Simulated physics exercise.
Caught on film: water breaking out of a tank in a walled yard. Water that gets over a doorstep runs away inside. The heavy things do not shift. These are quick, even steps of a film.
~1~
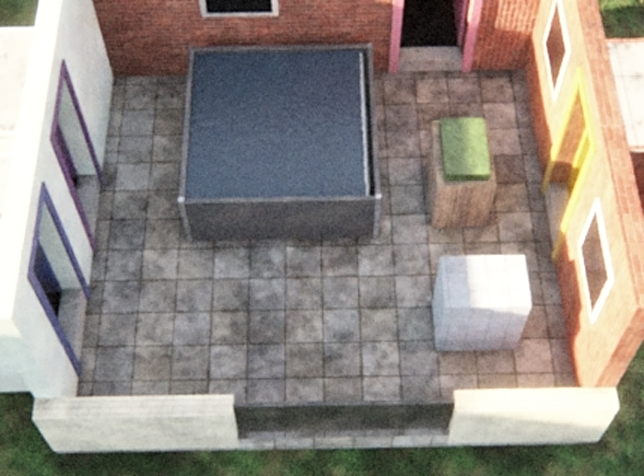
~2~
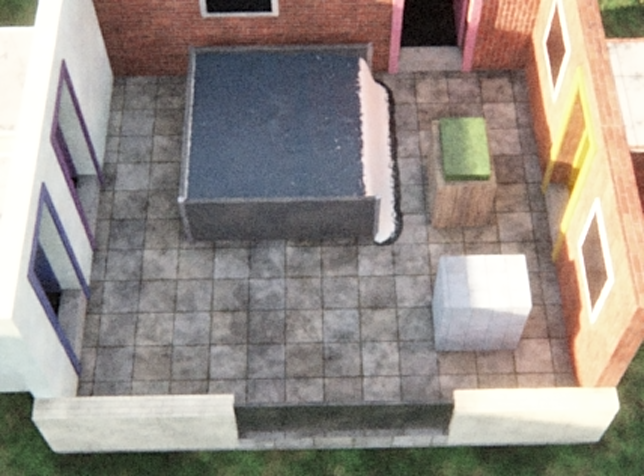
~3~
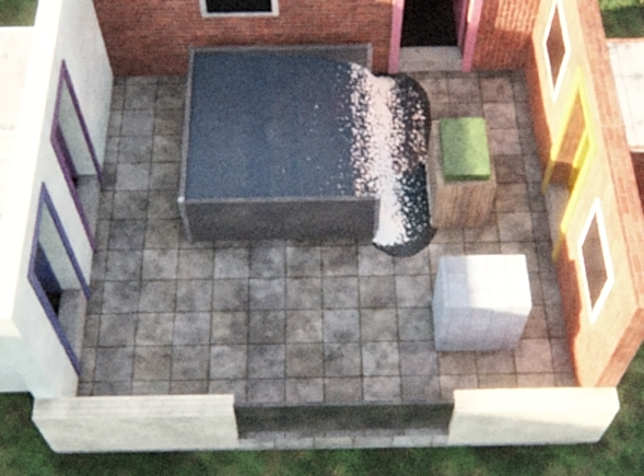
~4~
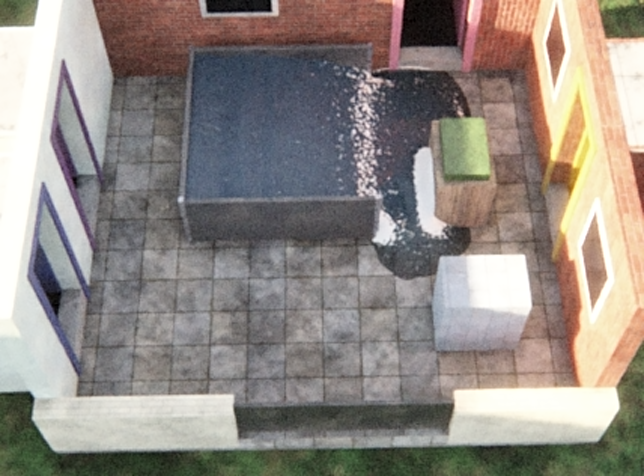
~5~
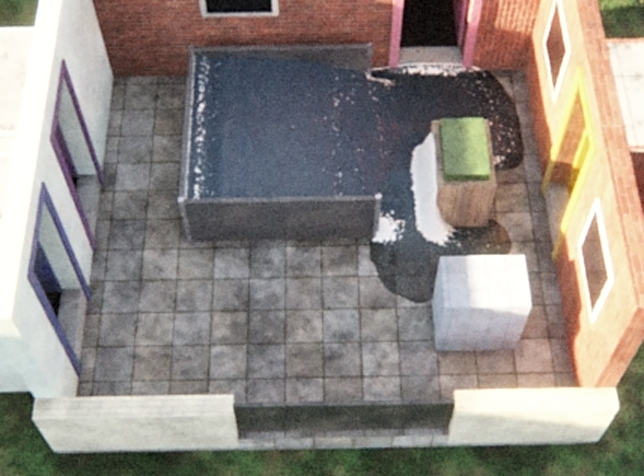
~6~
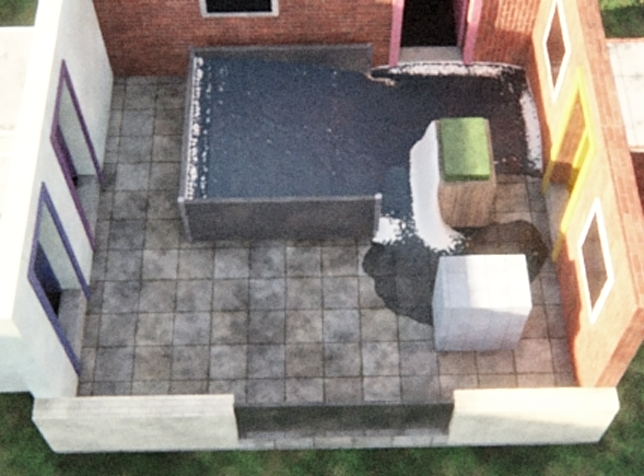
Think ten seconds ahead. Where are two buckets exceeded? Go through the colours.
One by one: The blue door admits no more than that; the yellow door admits no more than that; the pink door lets in a lot; the purple door admits no more than that.
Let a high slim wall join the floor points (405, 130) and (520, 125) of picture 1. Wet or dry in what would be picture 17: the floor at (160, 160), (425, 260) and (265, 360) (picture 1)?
As listed: Dry, under water, clear.
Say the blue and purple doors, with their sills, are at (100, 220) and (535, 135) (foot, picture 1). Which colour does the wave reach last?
It is the door marked blue.
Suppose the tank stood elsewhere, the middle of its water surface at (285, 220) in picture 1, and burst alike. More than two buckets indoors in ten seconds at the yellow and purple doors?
One by one: Yellow door floods; purple door keeps below it.
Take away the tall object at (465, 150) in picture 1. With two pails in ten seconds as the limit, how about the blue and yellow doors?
Then: The blue door takes less; the yellow door floods.
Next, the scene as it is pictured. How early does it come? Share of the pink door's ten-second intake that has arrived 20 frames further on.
Close to 90 %.
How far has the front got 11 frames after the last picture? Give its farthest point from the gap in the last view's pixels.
At about (577, 412).
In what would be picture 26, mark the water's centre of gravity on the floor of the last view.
Roughly at (396, 209).
A moment on, water covers 35 % of the floor; the blue door not reached, the yellow door wet at the sill, nothing in, the pink door wet at the sill, nothing in, the purple door not reached.
Next, water covers 50 % of the floor; the blue door not reached, the yellow door wet at the sill, nothing in, the pink door over two buckets in, the purple door not reached.
Then, water covers 70 % of the floor; the blue door not reached, the yellow door under two buckets in, the pink door far over two buckets in, the purple door not reached.
Later, water covers 95 % of the floor; the blue door under two buckets in, the yellow door under two buckets in, the pink door far over two buckets in, the purple door wet at the sill, nothing in.
In the end, water covers 95 % of the floor; the blue door under two buckets in, the yellow door under two buckets in, the pink door far over two buckets in, the purple door under two buckets in.
